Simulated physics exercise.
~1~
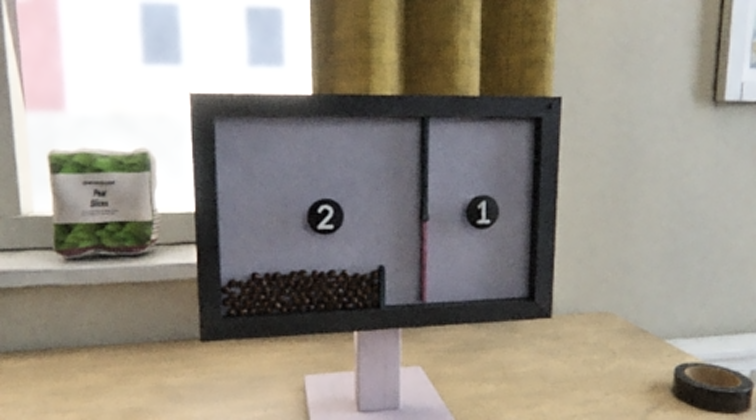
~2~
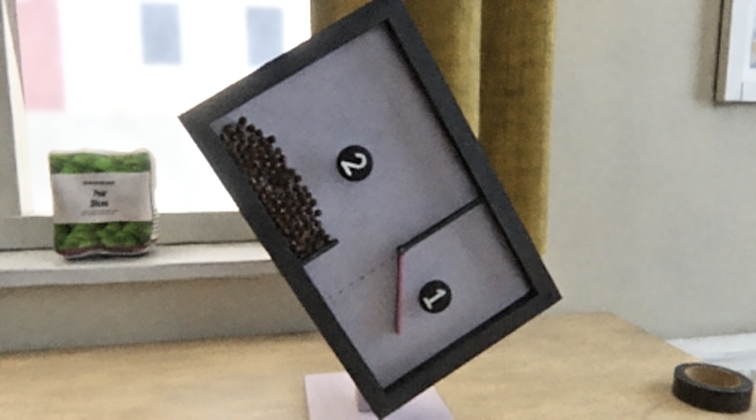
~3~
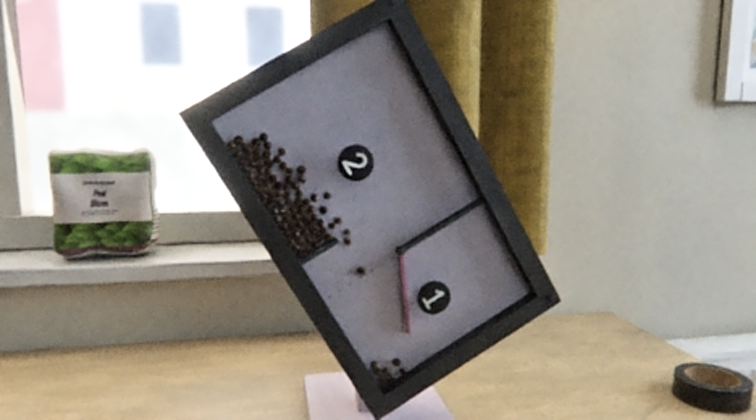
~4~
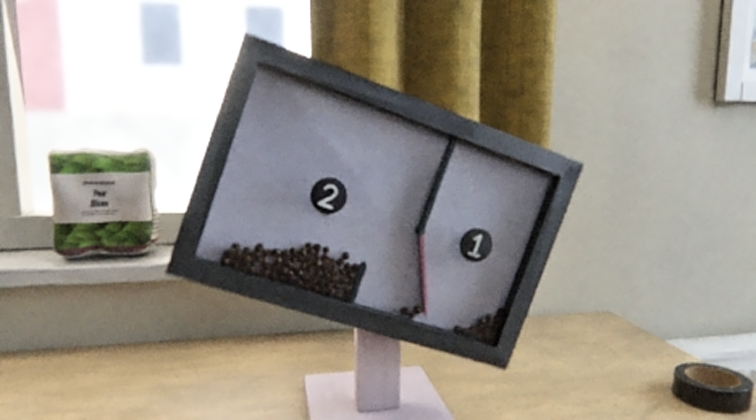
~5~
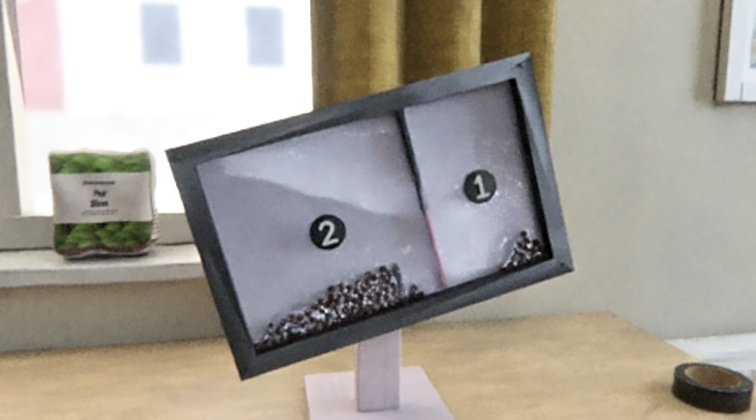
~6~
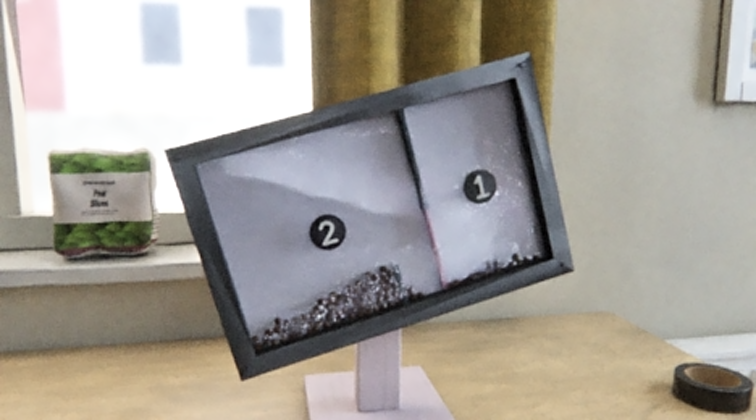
A dark-framed display case on a pale stand tilts steeply clockwise, and some of its small dark pills spill past a low ledge towards the smaller side; it then swings back to a slight anticlockwise tilt, the pink flap closing with most pills still in the larger side.
